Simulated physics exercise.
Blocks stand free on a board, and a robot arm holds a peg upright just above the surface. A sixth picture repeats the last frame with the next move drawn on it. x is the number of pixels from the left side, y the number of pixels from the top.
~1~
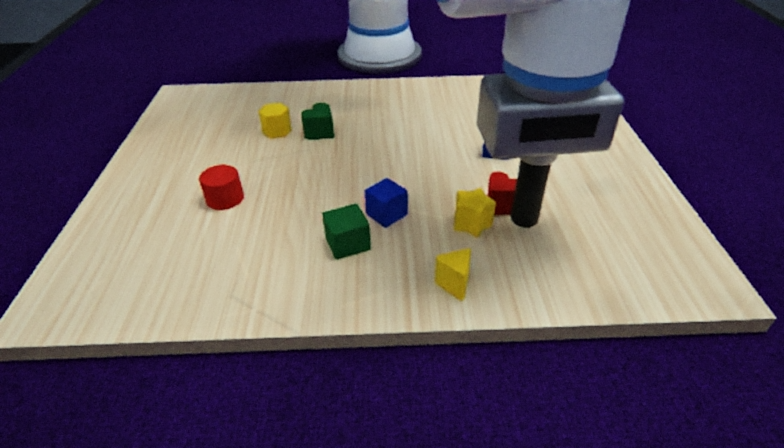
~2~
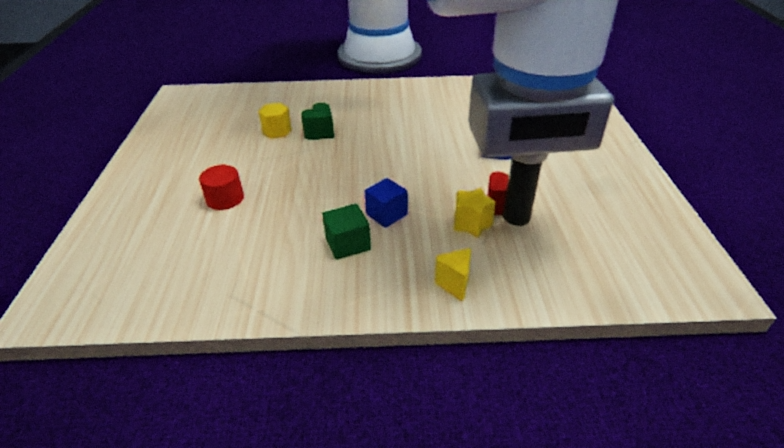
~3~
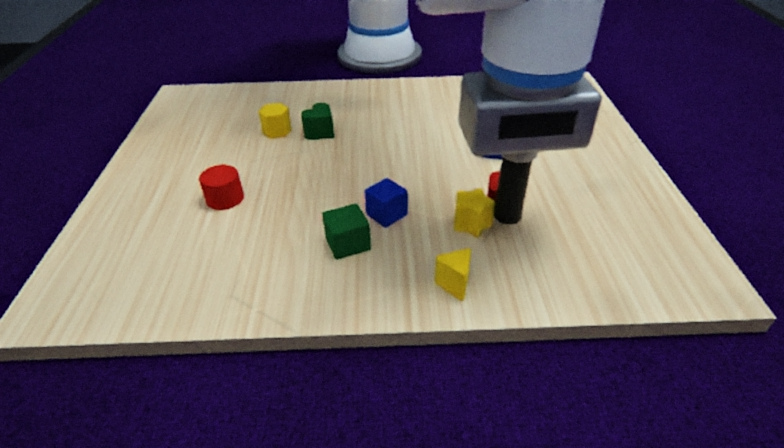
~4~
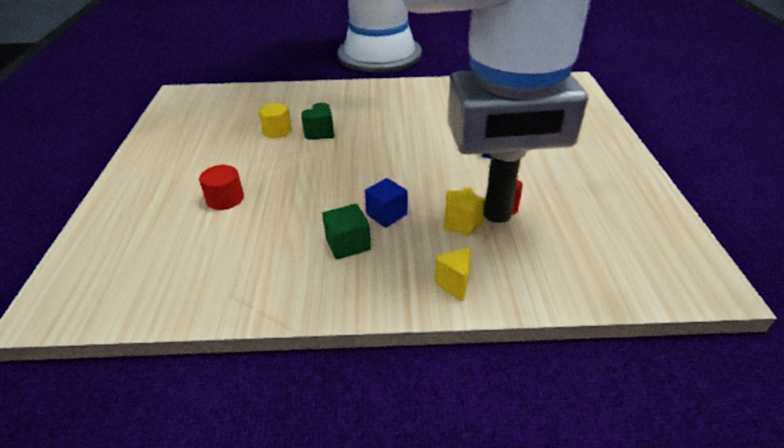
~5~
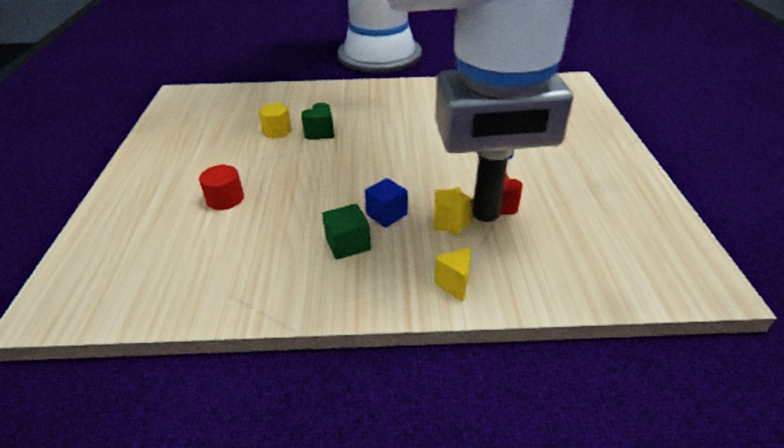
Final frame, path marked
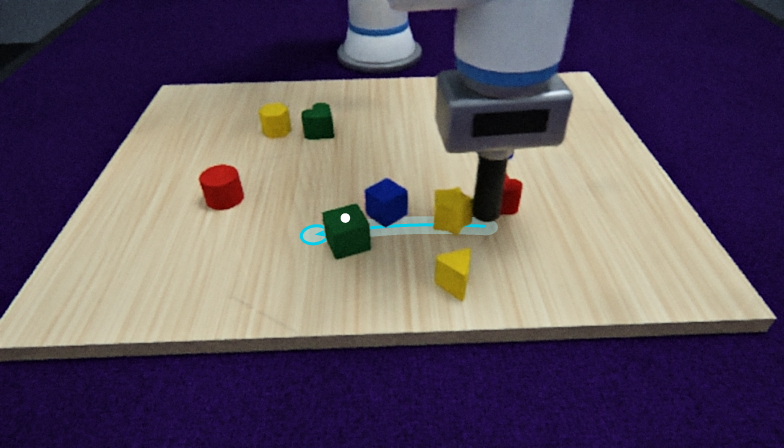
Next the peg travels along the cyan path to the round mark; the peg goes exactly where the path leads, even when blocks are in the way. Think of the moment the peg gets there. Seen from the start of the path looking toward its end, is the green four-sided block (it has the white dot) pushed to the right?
It seems not.
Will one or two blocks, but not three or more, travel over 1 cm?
No, it doesn't check out.
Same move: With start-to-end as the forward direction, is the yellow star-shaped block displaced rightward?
I'd say yes.
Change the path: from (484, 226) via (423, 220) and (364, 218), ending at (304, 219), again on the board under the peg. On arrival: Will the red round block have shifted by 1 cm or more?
I expect not.
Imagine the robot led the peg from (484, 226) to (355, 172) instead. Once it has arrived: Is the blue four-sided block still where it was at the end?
Going by the path, no.
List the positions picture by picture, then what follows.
The first frame shows lower end of the peg at (524, 219), tops of blocks, green four-sided block at (345, 218), blue four-sided block at (386, 190), yellow star-shaped block at (474, 199), red heart block at (504, 182).
The second frame shows peg at (517, 218), blocks as before.
The third frame shows peg at (508, 216), blocks as before.
The fourth frame shows peg at (497, 215), yellow star-shaped block at (464, 198).
The fifth frame shows peg at (486, 214), green four-sided block at (345, 218), blue four-sided block at (386, 190), yellow star-shaped block at (452, 197), red heart block partly hidden.
The drawn path runs from (484, 226) through (428, 225) and (371, 228) to (315, 235); the dot is on the green four-sided block.
The first path, step by step. One third of the way, peg at (427, 213); blue four-sided block at (365, 184), turned 15° anticlockwise; yellow star-shaped block at (396, 191), turned 25° clockwise.
Two thirds of the way, peg at (371, 215); blue four-sided block at (336, 172), turned 25° clockwise; yellow star-shaped block at (351, 188), turned 65° clockwise.
At the end, peg at (313, 222); green four-sided block at (315, 231), turned 75° anticlockwise; blue four-sided block at (334, 169), turned 35° clockwise; yellow star-shaped block at (332, 190), turned 125° clockwise; red heart block not moved.
